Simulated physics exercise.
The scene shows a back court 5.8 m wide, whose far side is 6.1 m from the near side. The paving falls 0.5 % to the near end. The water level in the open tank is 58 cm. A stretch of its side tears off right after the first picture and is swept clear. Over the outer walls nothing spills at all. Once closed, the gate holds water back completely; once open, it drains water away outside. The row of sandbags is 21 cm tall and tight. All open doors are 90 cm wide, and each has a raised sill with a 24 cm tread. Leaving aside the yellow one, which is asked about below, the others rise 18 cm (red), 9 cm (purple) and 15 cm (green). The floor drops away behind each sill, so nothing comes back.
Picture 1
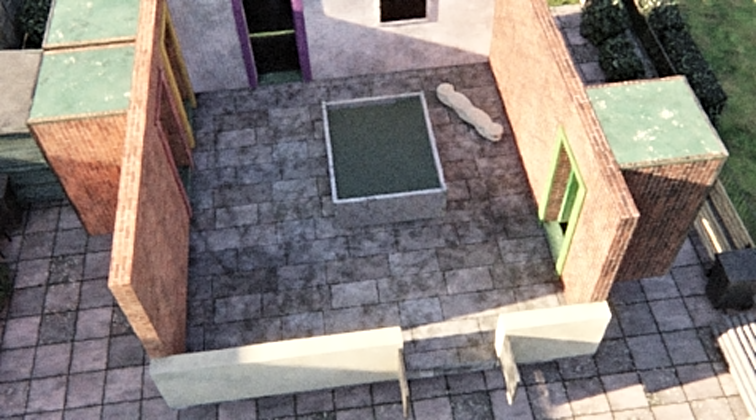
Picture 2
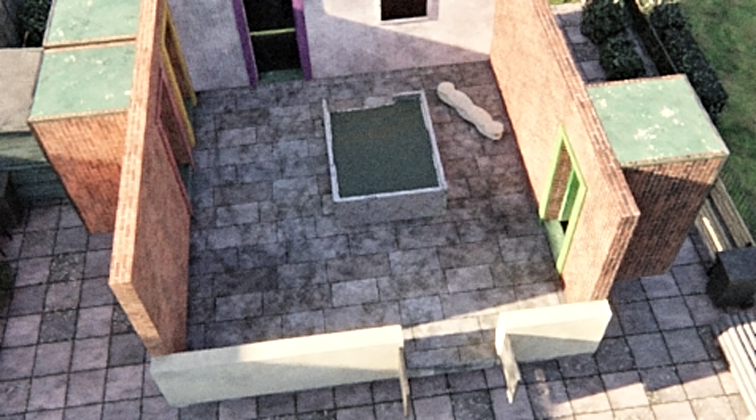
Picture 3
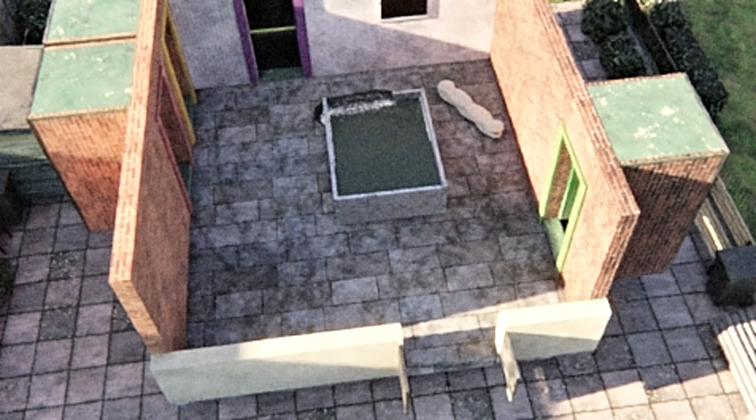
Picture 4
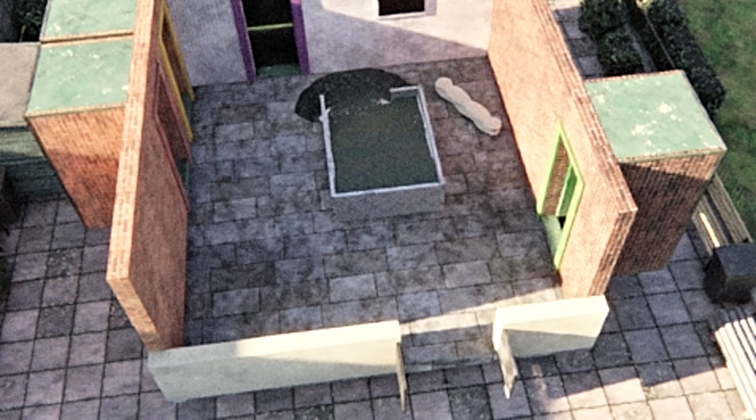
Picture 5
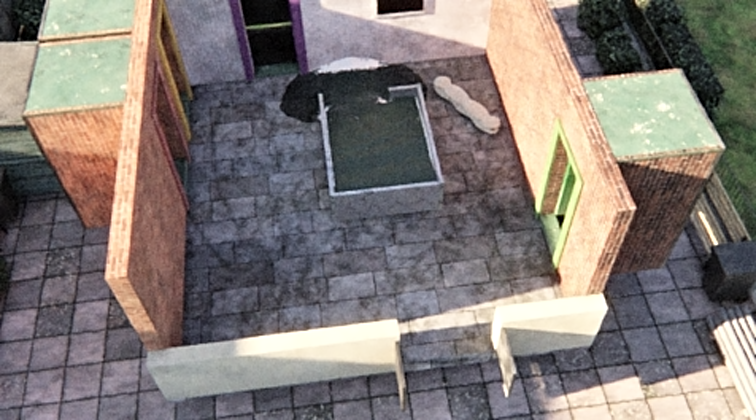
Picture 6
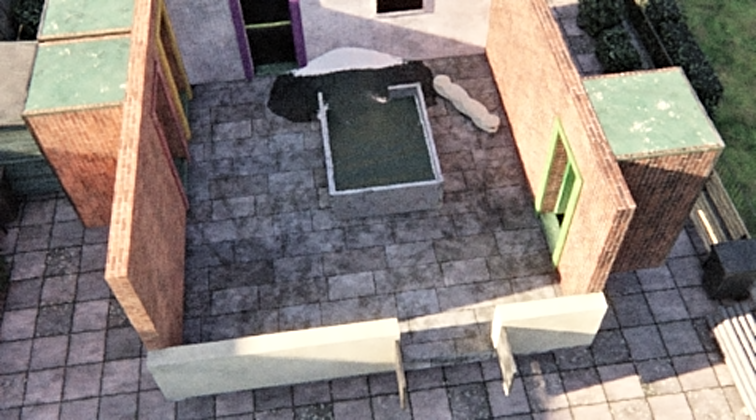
Water pours from the far side of a rectangular tank and spreads across the paving.
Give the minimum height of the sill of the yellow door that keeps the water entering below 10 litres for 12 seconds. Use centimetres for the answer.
Minimum height: About 23 cm.
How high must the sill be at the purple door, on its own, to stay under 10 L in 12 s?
For purple: Close to 19 cm.
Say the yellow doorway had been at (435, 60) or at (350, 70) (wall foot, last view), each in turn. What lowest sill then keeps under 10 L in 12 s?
First place around 15 cm, second around 36 cm.
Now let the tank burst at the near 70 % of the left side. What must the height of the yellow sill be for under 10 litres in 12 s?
Then the minimum is about 11.0 cm.
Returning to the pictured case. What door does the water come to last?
Door: Green.
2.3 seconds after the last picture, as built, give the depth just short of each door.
Lab note, cm: Yellow 25; red 7; purple 15; green 0.
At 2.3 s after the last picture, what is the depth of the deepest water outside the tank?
Around 29 centimetres.
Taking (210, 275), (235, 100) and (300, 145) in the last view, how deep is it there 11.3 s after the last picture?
Depths of roughly 5 cm, 7 cm and 1 cm, in that order.
Then, 0.7 s after the last picture water covers 15 % of the floor, deepest (39 cm) near (340, 74); it has not reached the yellow door.
Then, 2.3 s after the last picture water covers 35 % of the floor, deepest (29 cm) near (190, 103); 25 cm at the yellow door, 2 litres in over its 25 cm sill.
Then, 11.3 s after the last picture water covers 95 % of the floor, deepest (10 cm) near (535, 209); 7 cm at the yellow door, 4 litres in over its 25 cm sill.
At the yellow door as built, the water peaked near 26 cm, 2.1 s after the last picture.
With a sill of 20 cm, 21 litres would have come in within the 12 s; with 27 cm, 1 litre. So under 10 litres takes about 23 cm.
